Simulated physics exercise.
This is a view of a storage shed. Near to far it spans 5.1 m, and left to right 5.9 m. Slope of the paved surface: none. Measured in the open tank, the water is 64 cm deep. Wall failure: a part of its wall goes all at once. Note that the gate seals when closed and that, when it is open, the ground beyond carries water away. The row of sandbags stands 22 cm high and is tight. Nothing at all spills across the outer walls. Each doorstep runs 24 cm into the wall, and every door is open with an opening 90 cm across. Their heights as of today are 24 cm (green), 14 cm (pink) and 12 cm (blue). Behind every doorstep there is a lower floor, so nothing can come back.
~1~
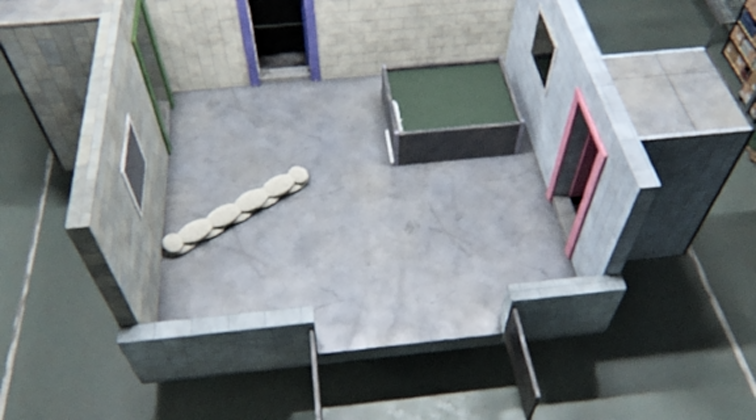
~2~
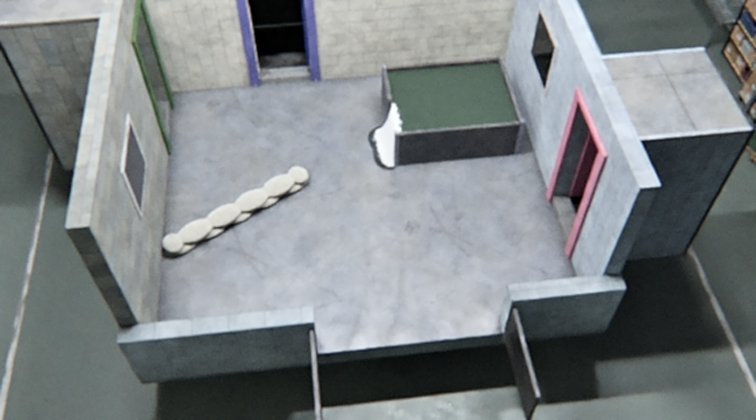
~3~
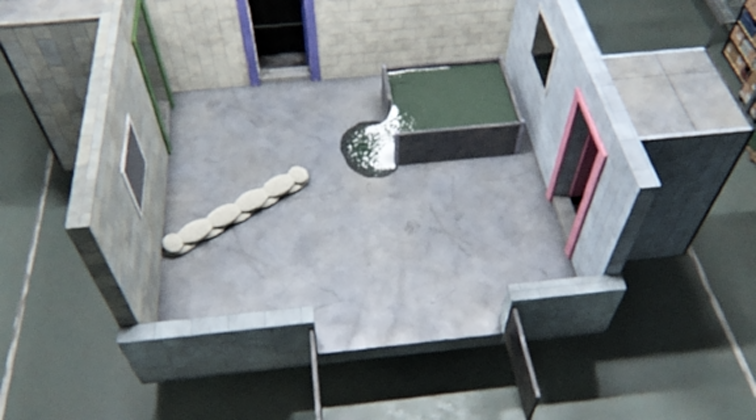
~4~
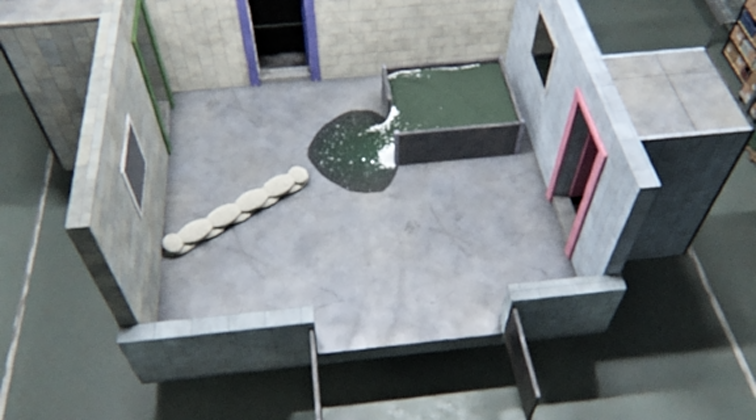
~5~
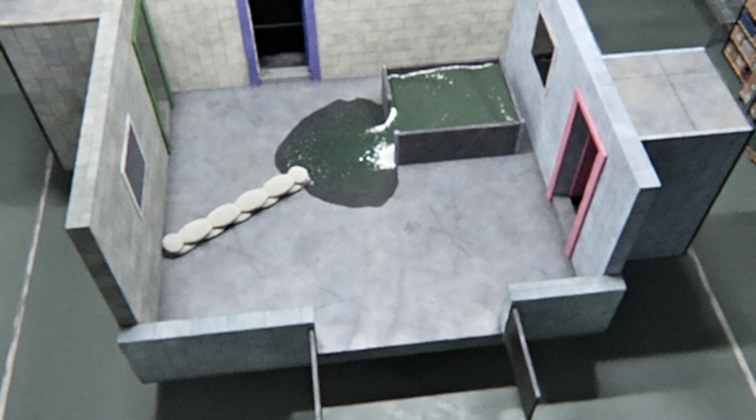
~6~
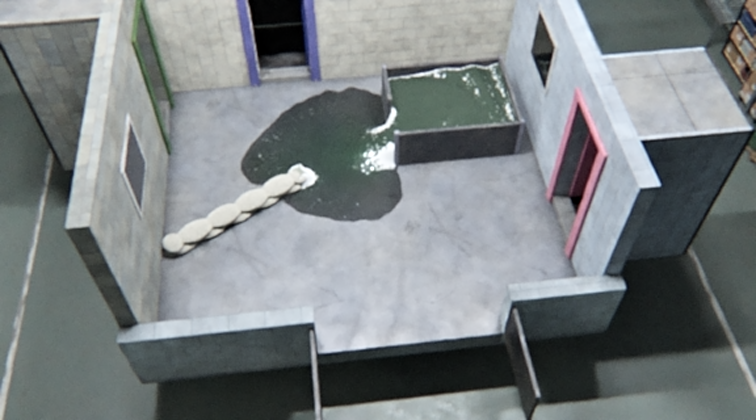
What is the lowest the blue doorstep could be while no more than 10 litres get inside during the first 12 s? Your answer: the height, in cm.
About 10.5 cm.
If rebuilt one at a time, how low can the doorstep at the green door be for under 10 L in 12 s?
Green would need about 19 cm on its own.
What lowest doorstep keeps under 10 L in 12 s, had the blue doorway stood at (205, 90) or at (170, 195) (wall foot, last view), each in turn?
Around 19 and 15 cm respectively.
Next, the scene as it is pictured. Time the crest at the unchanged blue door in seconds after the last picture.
Approximately 7.5 s.
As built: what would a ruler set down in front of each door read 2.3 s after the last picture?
In cm - green: 22, pink: 0, blue: 5.
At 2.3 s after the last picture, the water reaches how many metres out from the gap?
Around 5.0 m from the gap.
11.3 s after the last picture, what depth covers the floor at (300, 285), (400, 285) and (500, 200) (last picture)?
Depths of roughly 4 cm, 2 cm and 2 cm, in that order.
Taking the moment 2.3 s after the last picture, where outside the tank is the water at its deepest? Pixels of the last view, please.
Check close to (171, 130).
Then, 0.7 s after the last picture water covers 35 % of the floor, deepest (31 cm) near (306, 175); 5 cm at the blue door, 0 litres in over its 12 cm doorstep.
Then, 2.3 s after the last picture water covers 50 % of the floor, deepest (25 cm) near (171, 130); 5 cm at the blue door, 0 litres in over its 12 cm doorstep.
Then, 11.3 s after the last picture water covers 90 % of the floor, deepest (11 cm) near (411, 80); 8 cm at the blue door, 2 litres in over its 12 cm doorstep.
At the blue door as built, the water peaked near 13 cm, 7.5 s after the last picture.
With a doorstep of 9 cm, 22 litres would have come in within the 12 s; with 12 cm, 2 litres. So under 10 litres takes about 10.5 cm.
